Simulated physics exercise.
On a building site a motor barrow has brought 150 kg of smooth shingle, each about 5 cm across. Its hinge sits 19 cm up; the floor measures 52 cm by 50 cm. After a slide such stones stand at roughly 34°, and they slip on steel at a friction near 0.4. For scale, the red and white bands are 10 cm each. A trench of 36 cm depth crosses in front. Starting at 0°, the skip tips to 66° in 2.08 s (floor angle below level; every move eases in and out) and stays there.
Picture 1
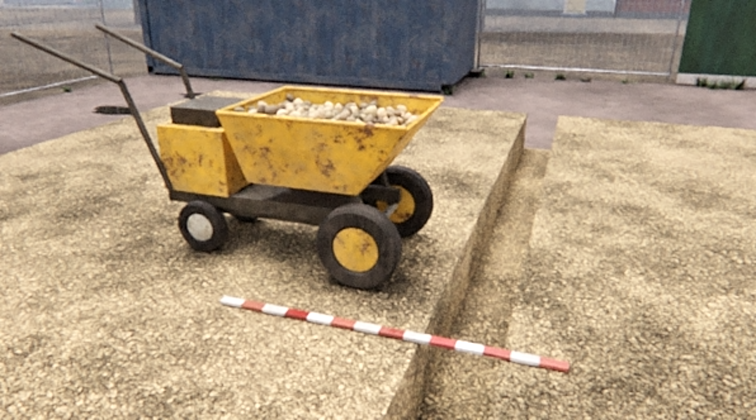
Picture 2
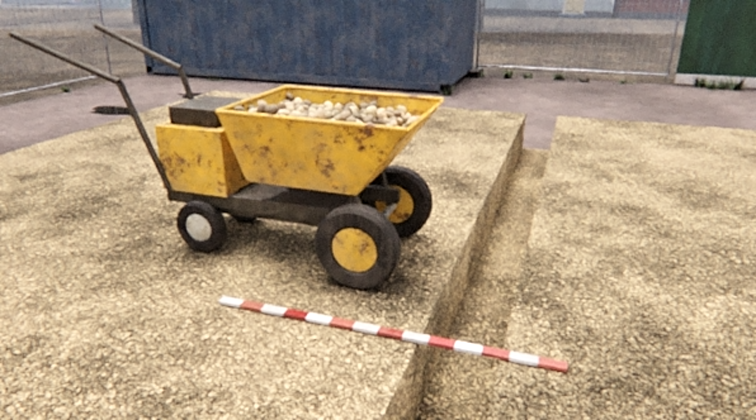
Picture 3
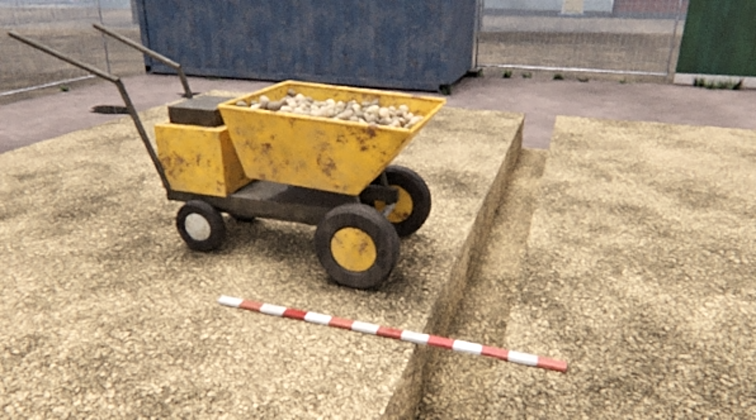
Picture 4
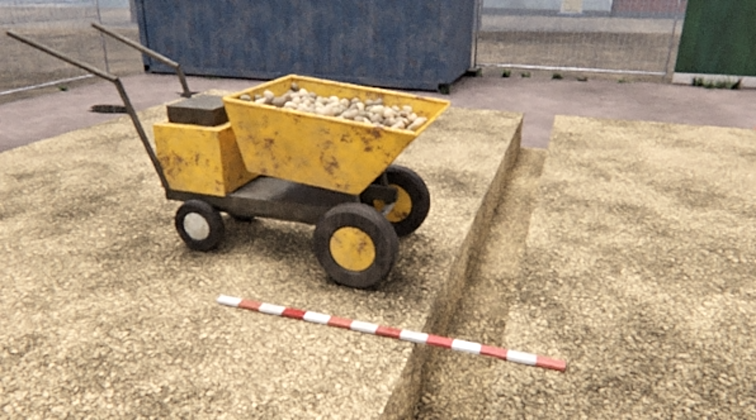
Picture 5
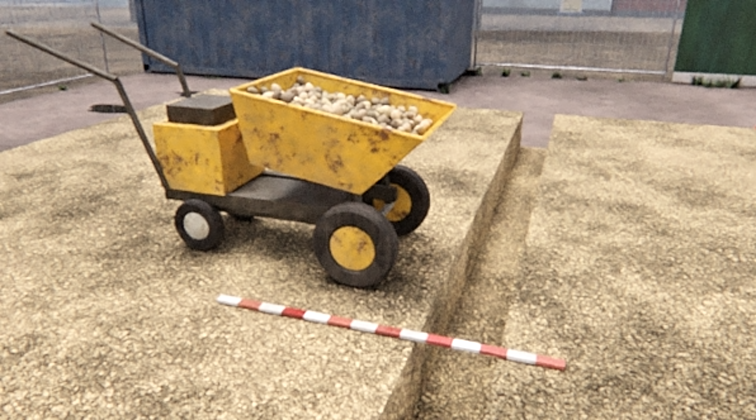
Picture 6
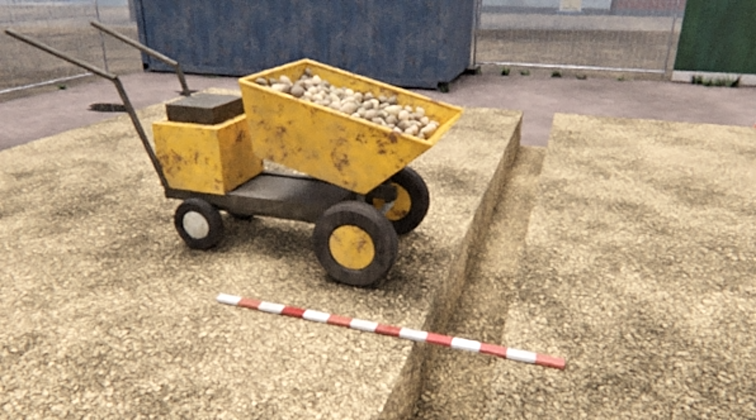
The yellow skip full of smooth stones slowly tilts down to the right on its barrow.
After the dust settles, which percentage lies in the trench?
Some 44 per cent of it.
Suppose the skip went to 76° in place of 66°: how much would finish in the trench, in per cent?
In that case some 40 per cent.
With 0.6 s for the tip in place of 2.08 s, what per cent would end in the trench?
Then about 25 per cent.
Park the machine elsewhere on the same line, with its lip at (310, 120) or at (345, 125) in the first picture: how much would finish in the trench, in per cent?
About 80 and 95 per cent.
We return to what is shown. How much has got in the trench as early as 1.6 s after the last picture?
About 5 per cent by then.
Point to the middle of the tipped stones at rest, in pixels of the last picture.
Around (535, 275).
Then, 1.0 s after the last picture the floor is at 56°, 99 % in the skip, 1 % in the trench; the foremost stones are at (511, 227).
Then, 1.6 s after the last picture the floor is at 66°, 51 % in the skip, 7 % in the trench, 42 % past the trench; the foremost stones are at (673, 302).
Then, 1.9 s after the last picture the floor is at 66°, 29 % in the skip, 14 % in the trench, 57 % past the trench; the foremost stones are at (745, 310).
Then, 3.9 s after the last picture the floor is at 66°, 0 % in the skip, 44 % in the trench, 56 % past the trench; the foremost stones are past the picture's edge.
